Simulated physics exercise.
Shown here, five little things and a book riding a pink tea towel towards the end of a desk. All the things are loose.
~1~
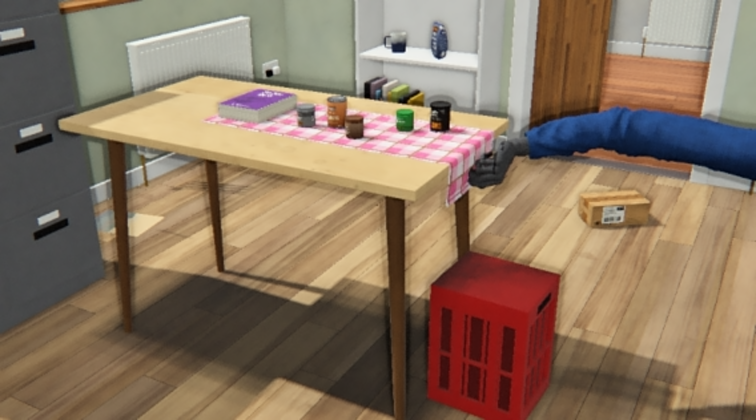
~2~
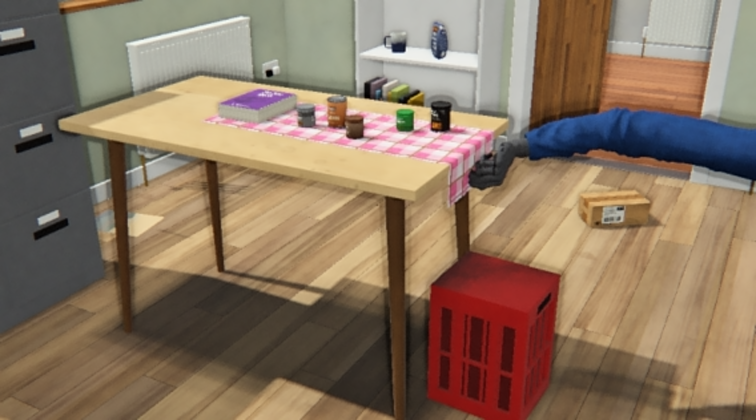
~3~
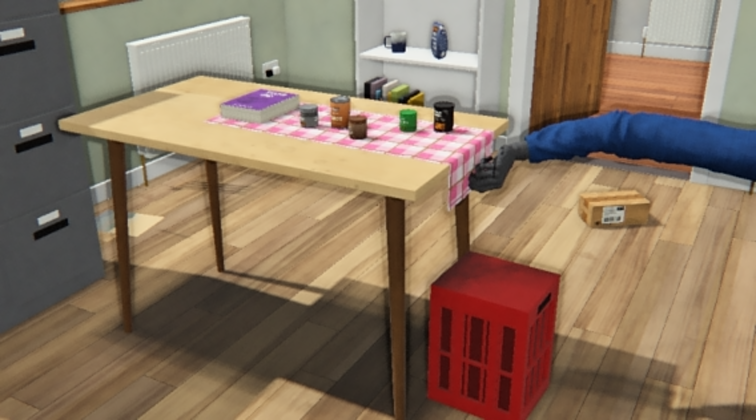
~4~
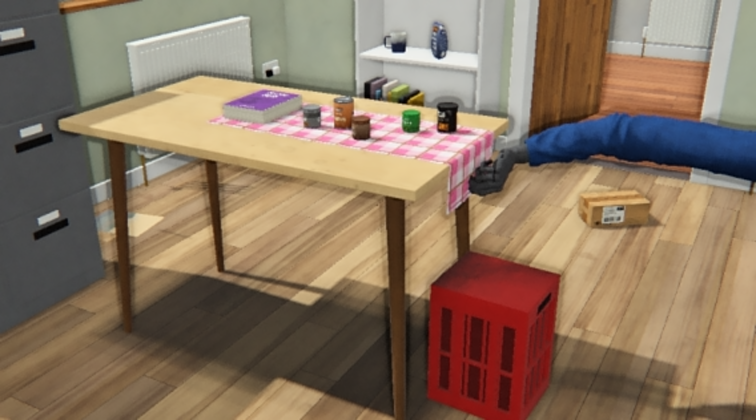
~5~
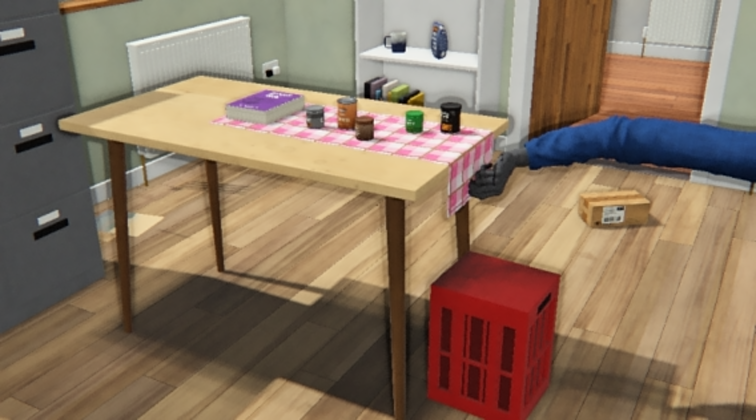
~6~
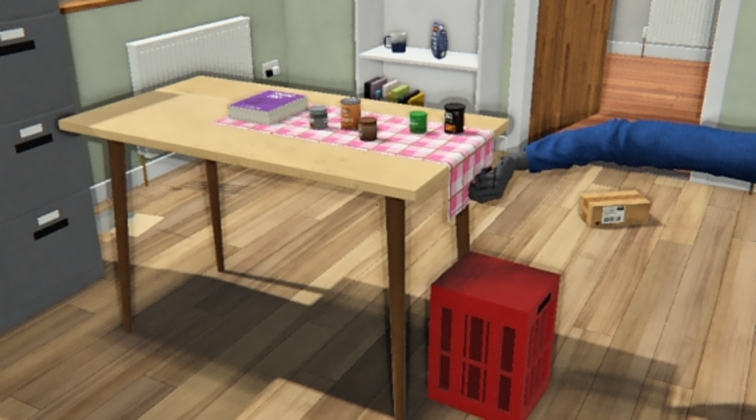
A pink-and-white checked cloth, gripped at its hanging end by a dark hand on a blue-sleeved arm, slides slightly rightward and down over the desk's edge, carrying a purple book and five small pots and cans with it as the arm lowers. The pale desk stands on a wooden floor, viewed from slightly above by a still camera. Grey drawers stand left, a red crate in front and a small cardboard box right.
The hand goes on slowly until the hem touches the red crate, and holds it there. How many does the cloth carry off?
It carries off two.
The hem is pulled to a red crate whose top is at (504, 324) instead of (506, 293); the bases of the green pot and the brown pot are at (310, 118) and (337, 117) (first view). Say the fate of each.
The green pot does not fall; the brown pot stays on.
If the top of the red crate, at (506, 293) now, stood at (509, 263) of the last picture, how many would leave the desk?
Then 1.
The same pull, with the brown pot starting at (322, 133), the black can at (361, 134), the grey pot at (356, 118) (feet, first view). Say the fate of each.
The brown pot keeps its place on top, the black can remains up, the grey pot does not fall.
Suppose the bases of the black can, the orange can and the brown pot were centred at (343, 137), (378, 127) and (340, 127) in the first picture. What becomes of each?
The black can stays on, the orange can goes over, the brown pot holds on.
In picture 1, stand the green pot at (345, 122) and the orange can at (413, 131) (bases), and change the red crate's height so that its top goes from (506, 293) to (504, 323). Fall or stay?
The green pot does not fall; the orange can drops off.
A little later, hem near (470, 228); all still up.
Next, hem near (470, 258); black can gone.
When it is over, hem on the crate; black can and green pot gone. The answer is two.
